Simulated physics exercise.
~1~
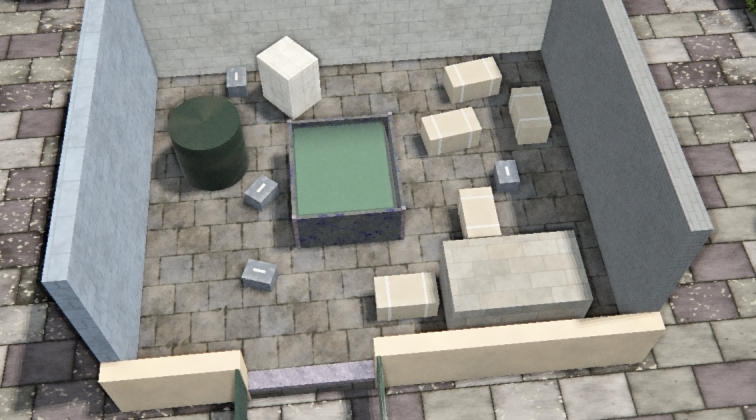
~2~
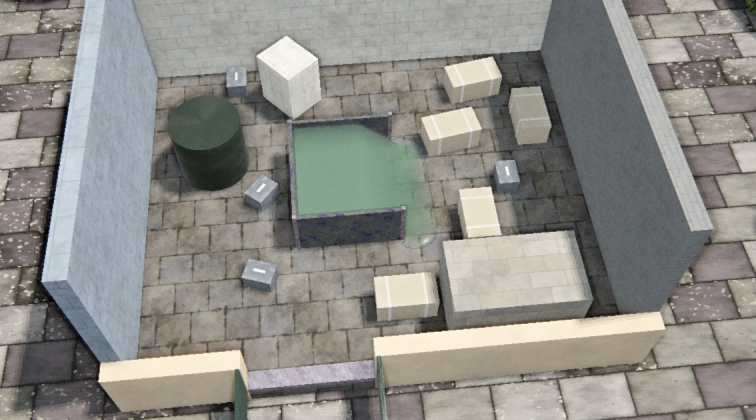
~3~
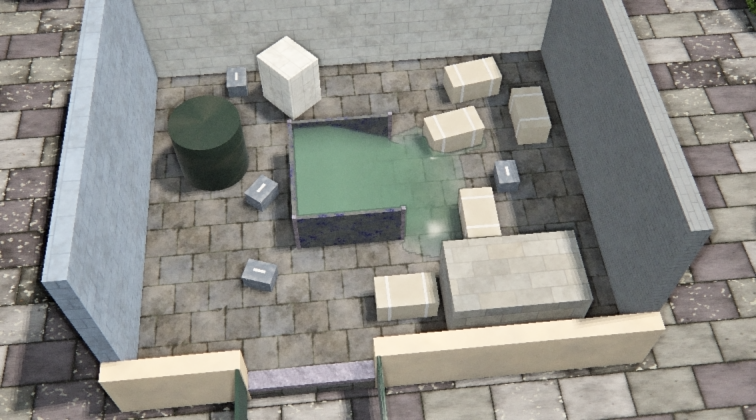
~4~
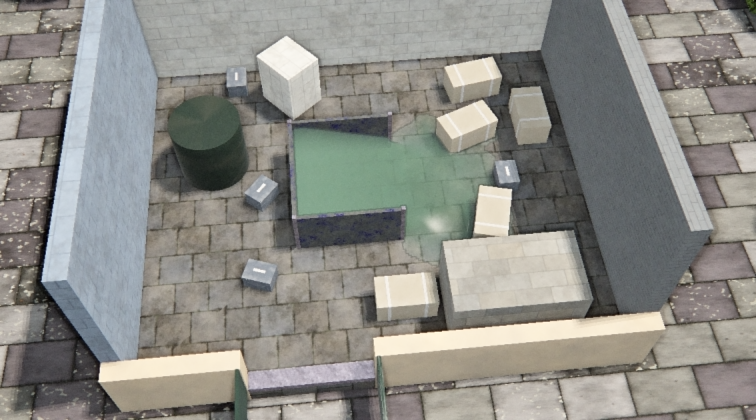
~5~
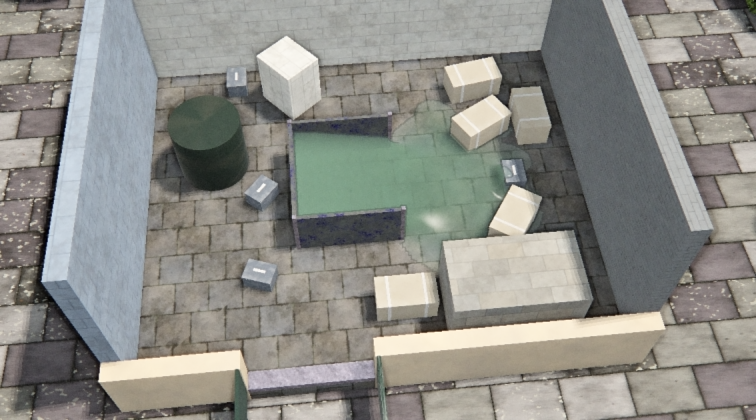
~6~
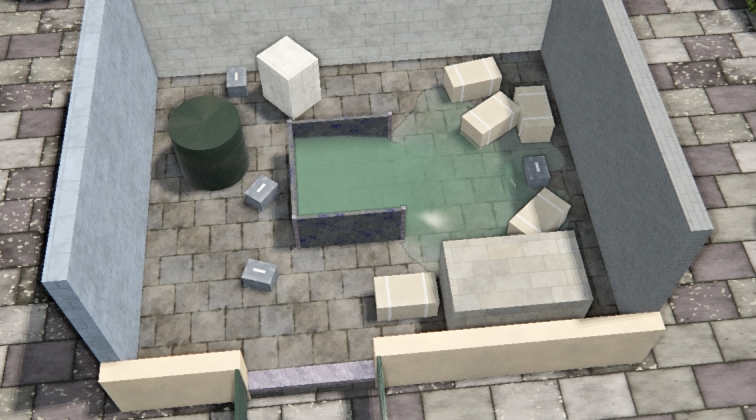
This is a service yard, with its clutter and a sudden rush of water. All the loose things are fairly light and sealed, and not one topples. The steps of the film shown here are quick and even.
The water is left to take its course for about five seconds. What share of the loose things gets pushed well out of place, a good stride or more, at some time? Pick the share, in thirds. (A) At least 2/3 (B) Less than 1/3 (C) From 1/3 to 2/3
Answer: C.
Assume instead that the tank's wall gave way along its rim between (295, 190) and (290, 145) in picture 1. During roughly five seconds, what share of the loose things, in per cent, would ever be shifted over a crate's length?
20 per cent or thereabouts.
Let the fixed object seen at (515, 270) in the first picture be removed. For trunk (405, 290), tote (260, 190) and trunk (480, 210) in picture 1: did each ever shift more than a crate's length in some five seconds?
One at a time: The first traveled far, the second remained nearby, the third traveled far.
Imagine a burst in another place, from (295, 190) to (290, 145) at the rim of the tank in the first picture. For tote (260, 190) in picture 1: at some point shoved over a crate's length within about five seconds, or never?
Travels that far.
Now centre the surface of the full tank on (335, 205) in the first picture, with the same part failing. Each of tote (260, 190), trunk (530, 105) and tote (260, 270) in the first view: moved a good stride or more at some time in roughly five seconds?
Taking them in turn: Kept near its start; got sent well off; kept near its start.
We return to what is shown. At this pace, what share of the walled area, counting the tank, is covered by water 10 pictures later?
40 %.
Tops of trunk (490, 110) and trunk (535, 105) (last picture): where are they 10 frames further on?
My guess is around (498, 64) and around (541, 63).
A moment on, 3 of 10 are well off their spots; 2 afloat.
Next, 5 of 10 are well off their spots; 4 afloat.
Later, 5 of 10 are well off their spots; 5 afloat.
In the end, 4 of 10 are well off their spots, and 5 have been at some point; 5 afloat.
